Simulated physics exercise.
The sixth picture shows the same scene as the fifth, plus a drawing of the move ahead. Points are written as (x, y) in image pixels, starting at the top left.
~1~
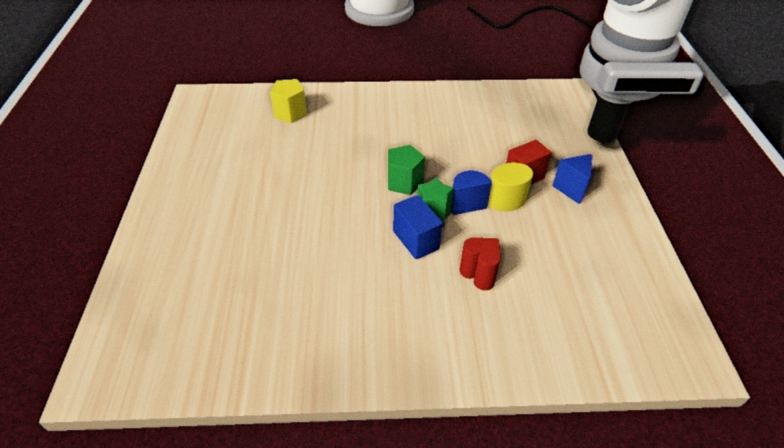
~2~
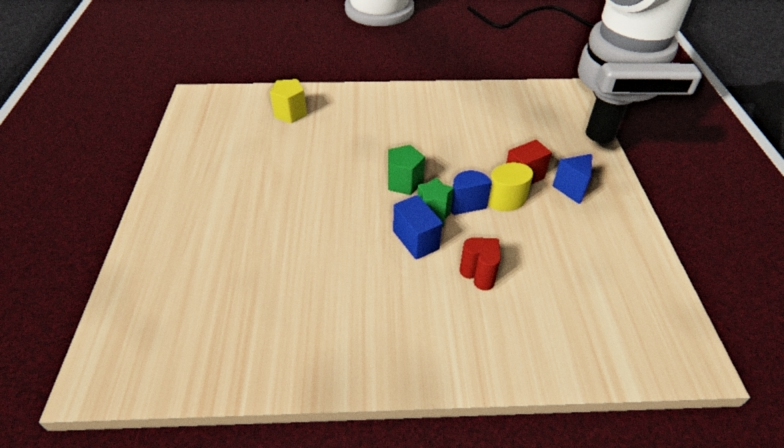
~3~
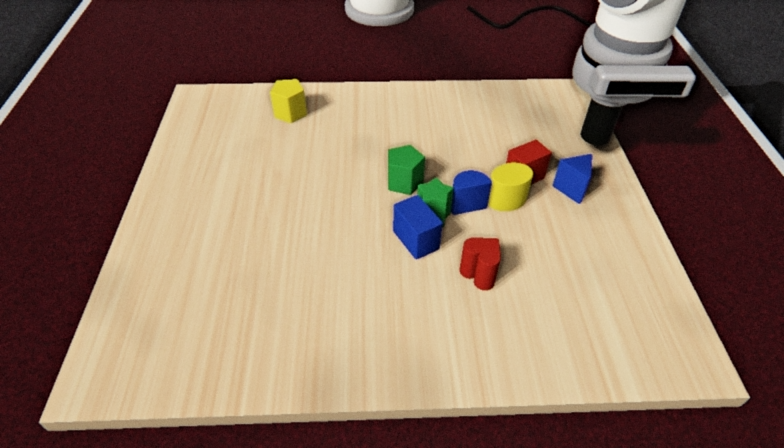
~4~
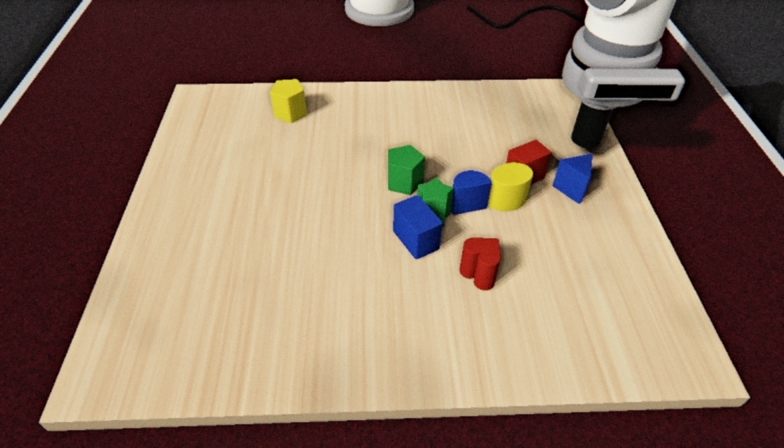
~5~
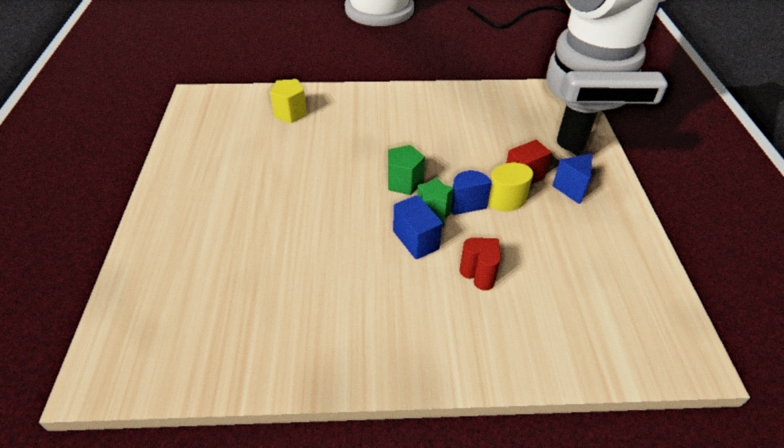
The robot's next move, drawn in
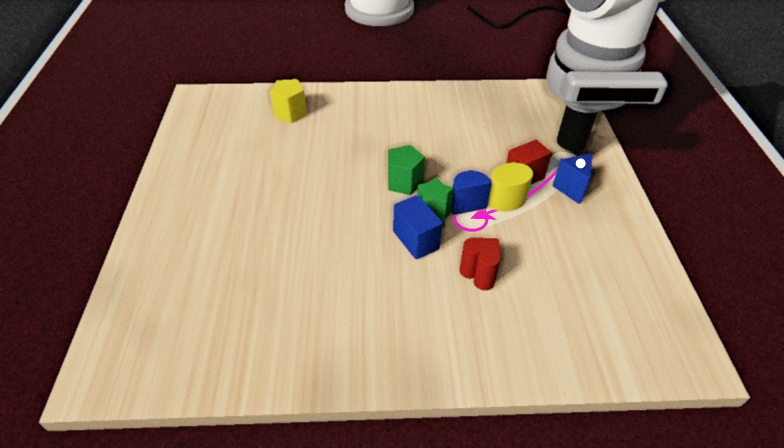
A robotic arm with a black rod stands at the upper right of a pale wooden board on a dark red surface, seen from a fixed, raised view. Green, blue, yellow and red blocks cluster right of centre, a red heart-shaped block sits below them, and a yellow one rests alone at the upper left. The arm barely moves at first, then slides its rod slightly left behind the blue triangular block, while every block stays still.
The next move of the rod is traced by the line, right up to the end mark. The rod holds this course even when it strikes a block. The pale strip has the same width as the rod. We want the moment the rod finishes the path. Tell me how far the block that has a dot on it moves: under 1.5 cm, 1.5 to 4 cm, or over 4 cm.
Final distance: Less than 1.5 cm.
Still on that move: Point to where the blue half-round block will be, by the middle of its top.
Its top face will be centred at roughly (444, 188).
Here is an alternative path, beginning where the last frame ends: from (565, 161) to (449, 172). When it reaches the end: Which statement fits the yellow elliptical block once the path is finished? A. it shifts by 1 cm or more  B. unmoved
Choice A: It shifts by 1 cm or more.
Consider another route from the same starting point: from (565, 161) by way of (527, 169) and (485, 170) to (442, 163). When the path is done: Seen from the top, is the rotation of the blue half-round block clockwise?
Answer: Yes.
The drawn path runs from (565, 161) via (544, 184) and (512, 204), ending at (471, 218); the dot is on the blue triangular piece.
On the path given first. One third of the way, rod at (548, 166); red rectangle at (516, 155), turned 40° clockwise; blue triangular piece at (578, 168), turned 35° anticlockwise.
Two thirds of the way, rod at (516, 185); blue half-round block at (455, 185), turned 75° clockwise; yellow elliptical block at (489, 192), turned 25° anticlockwise; red rectangle at (499, 156), turned 85° clockwise; blue triangular piece at (578, 168), turned 35° anticlockwise.
At the end, rod at (474, 200); blue half-round block at (444, 188), turned 120° clockwise; yellow elliptical block at (458, 215), turned 65° anticlockwise; red rectangle at (499, 156), turned 90° clockwise; blue triangular piece at (578, 168), turned 35° anticlockwise.
